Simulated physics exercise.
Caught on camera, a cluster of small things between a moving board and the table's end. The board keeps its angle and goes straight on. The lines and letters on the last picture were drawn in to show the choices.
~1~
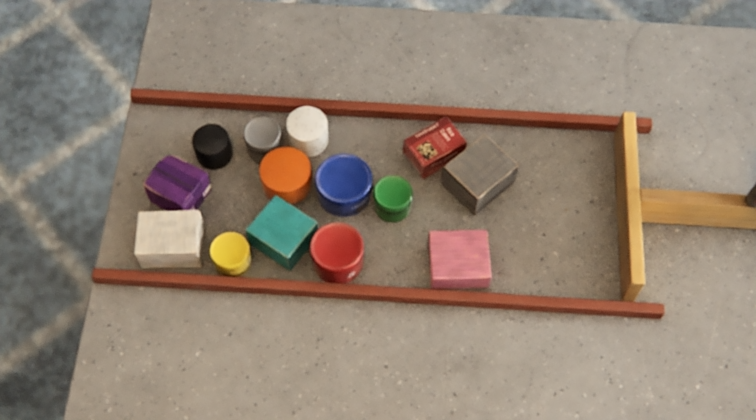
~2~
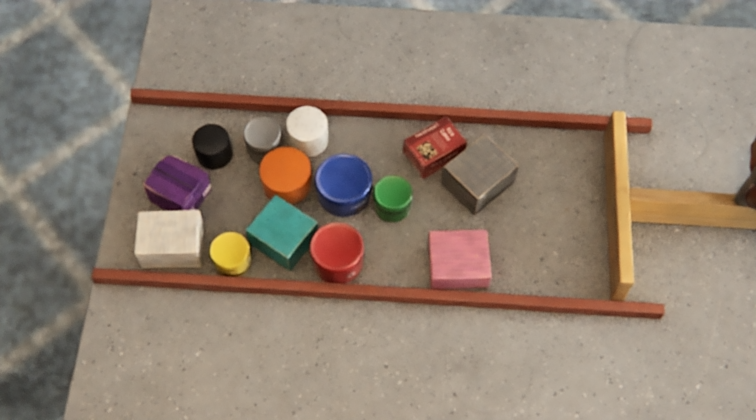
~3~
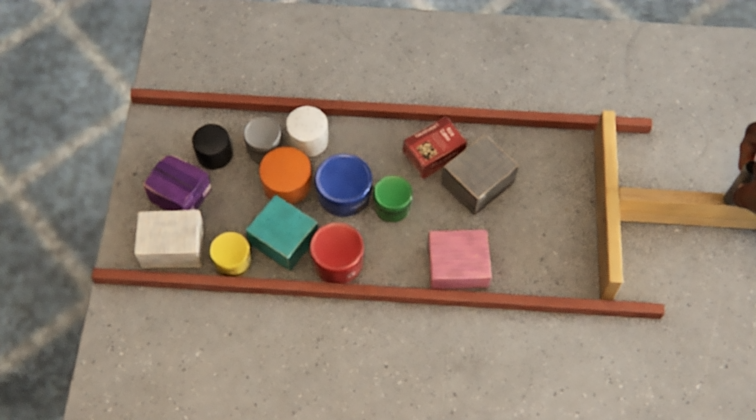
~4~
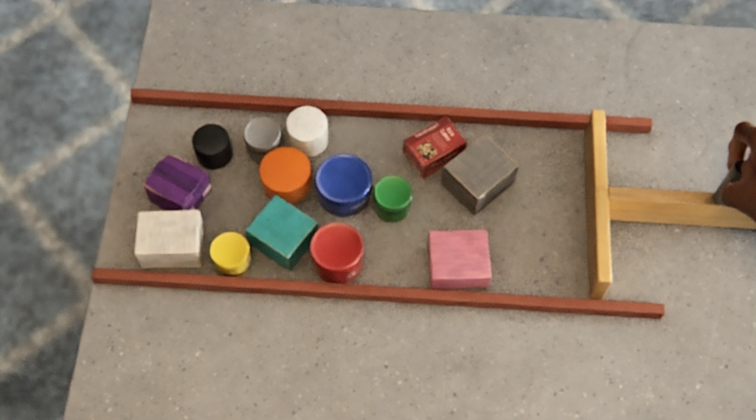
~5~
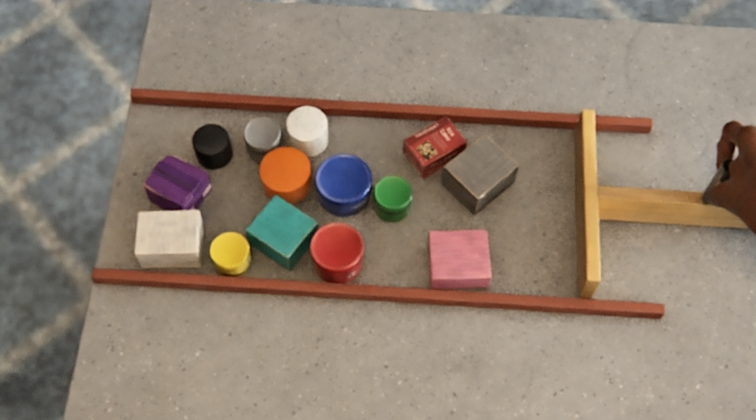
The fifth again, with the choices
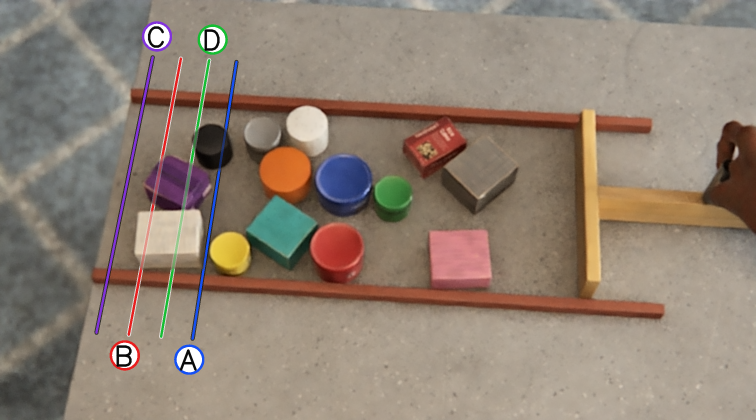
A hand slides a wooden board slowly left between two rails toward unmoving small objects.
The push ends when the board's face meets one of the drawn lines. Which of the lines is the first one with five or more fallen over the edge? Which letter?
At least to A.
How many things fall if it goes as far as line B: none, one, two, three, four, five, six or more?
By then, six or more.
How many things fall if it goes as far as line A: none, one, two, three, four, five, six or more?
In all, six or more.
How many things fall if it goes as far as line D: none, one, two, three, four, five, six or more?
Six or more.
On the marked copy, A at (216, 191); B at (157, 187); C at (127, 185); D at (187, 189).
With A. Early on, board (455, 183); red packet (401, 134); pink block (414, 255).
Further on, board (320, 175); purple box (142, 188); white block (132, 236).
At the end, board (216, 169); purple box over the edge; white block over the edge; seven fallen.
As for the rest, B drops eleven, but is farther than needed; C drops fourteen, but is farther than needed; D drops ten, but is farther than needed.
